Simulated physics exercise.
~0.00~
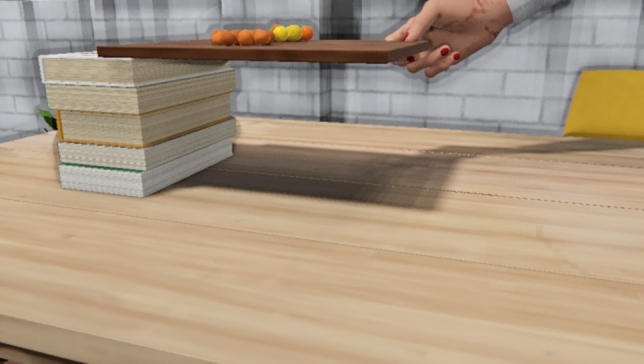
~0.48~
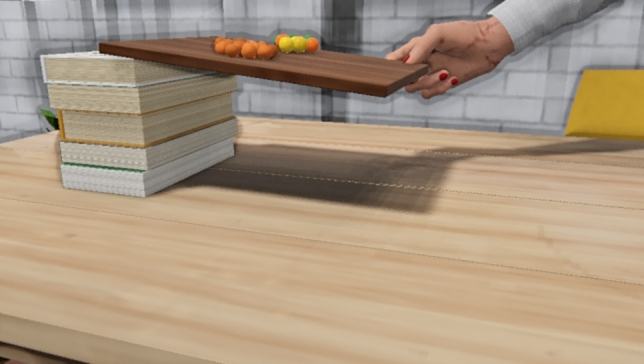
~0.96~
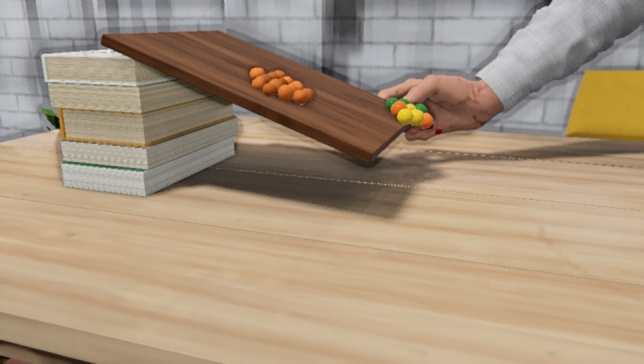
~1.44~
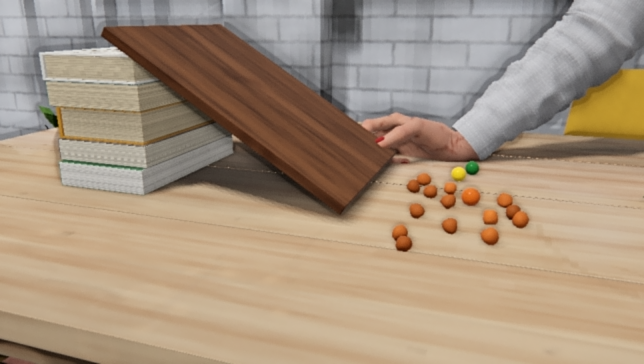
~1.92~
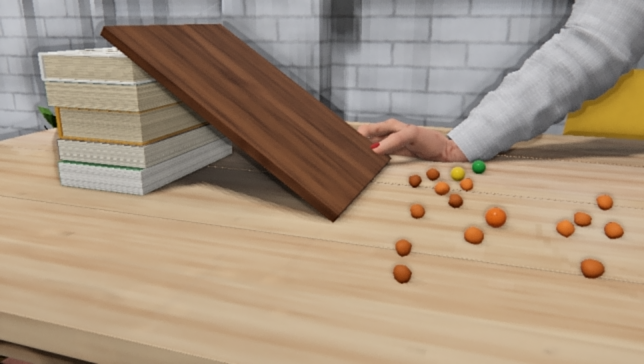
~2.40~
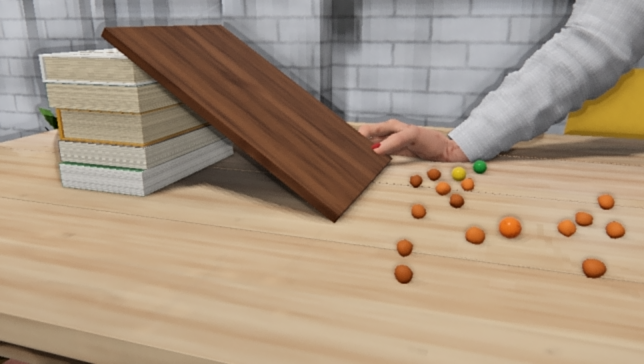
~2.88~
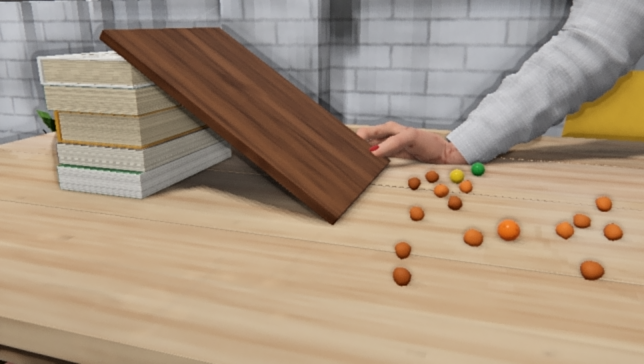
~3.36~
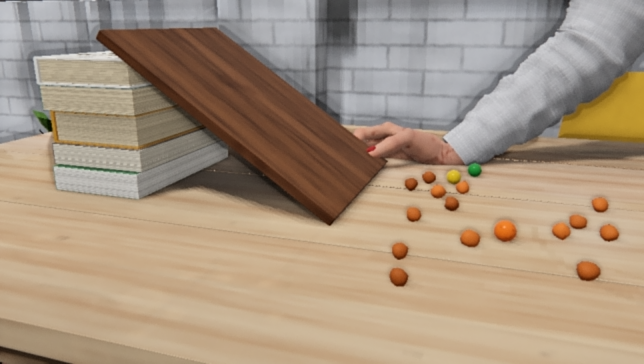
On a pale wooden table, a hand lowered one end of a brown board propped on a stack of books, and small orange, yellow and green balls slid and rolled off, scattering to the right and coming to rest beyond its lower edge.
